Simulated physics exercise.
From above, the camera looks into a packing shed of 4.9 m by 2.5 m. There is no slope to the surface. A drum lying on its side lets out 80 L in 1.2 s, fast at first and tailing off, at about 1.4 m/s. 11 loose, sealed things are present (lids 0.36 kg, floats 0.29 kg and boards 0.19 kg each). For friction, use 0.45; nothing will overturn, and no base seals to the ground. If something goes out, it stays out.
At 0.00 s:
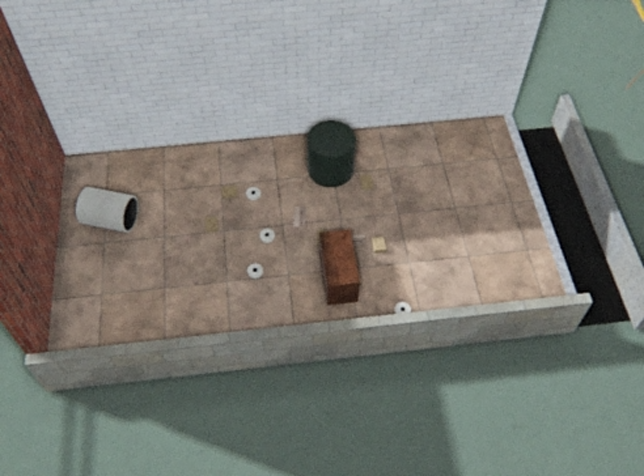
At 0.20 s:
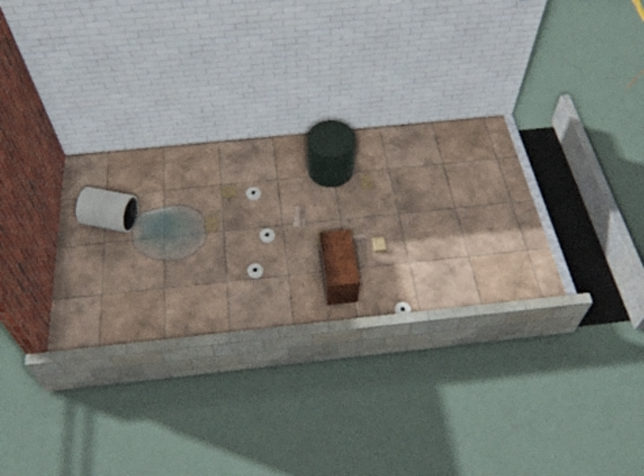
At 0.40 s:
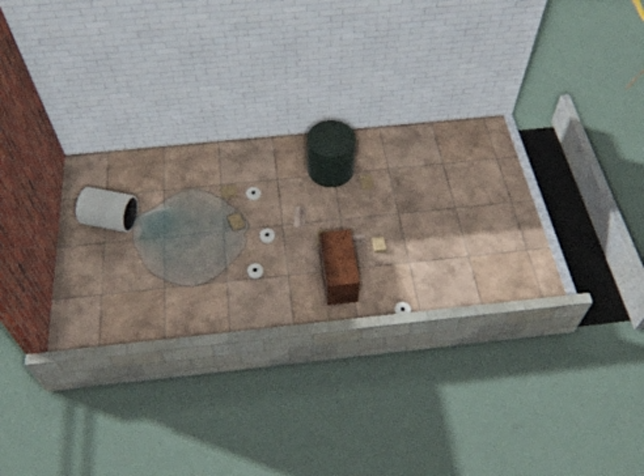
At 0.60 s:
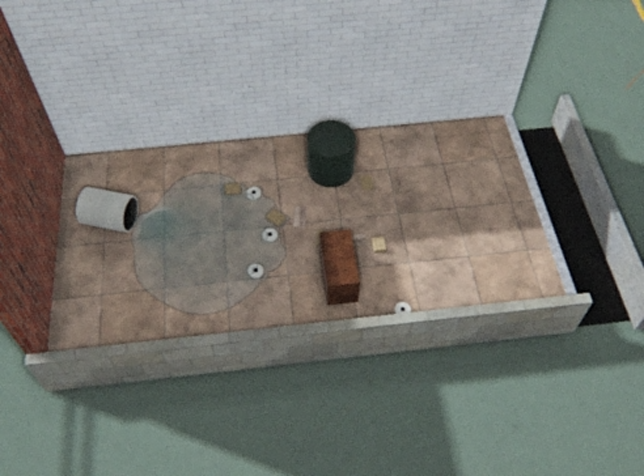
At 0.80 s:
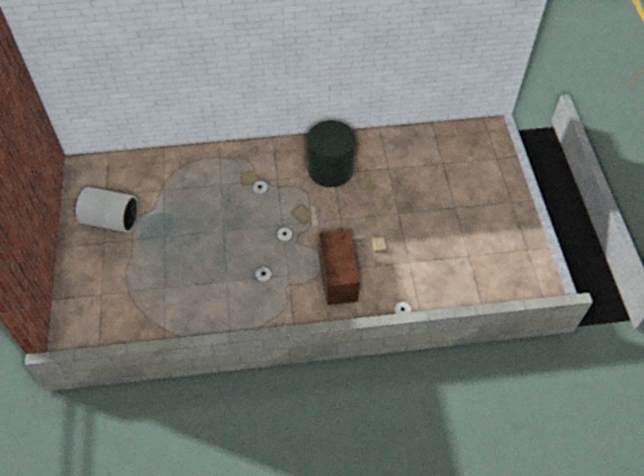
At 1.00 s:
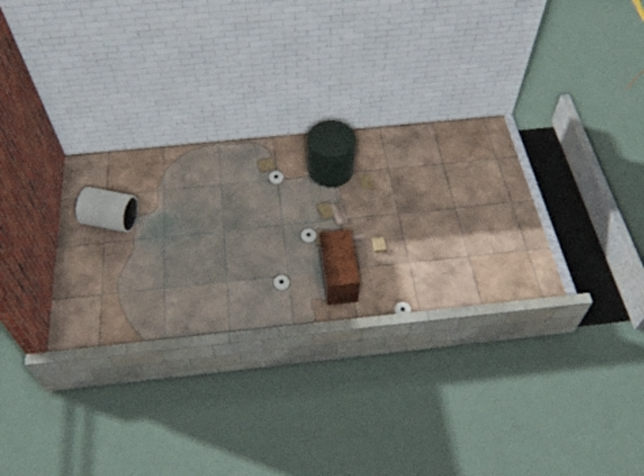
Water spreads rightward from the drum across the tiled floor, carrying several small objects along.
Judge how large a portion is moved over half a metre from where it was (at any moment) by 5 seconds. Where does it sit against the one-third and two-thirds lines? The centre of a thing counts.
On or over the two-thirds line.
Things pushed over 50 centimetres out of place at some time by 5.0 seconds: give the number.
Count: 9.
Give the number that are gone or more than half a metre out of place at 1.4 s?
By then the count is 6.
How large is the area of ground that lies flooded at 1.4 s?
About 5.0 m2 is covered.
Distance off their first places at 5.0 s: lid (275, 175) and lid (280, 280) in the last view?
The shifts read 150 cm and 200 cm, in that sequence.
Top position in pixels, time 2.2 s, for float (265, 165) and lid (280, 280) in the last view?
Approx. (377, 136); approx. (378, 305).
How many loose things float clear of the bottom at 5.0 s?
The number is 0.
After 1.4 s 6 of 11 are over 50 cm from their spots; 4 afloat.
After 2.2 s 8 of 11 are over 50 cm from their spots; 4 afloat.
After 3.5 s 9 of 11 are over 50 cm from their spots; 1 afloat.
After 5.0 s 9 of 11 are over 50 cm from their spots, and 9 have been at some point; 0 afloat.
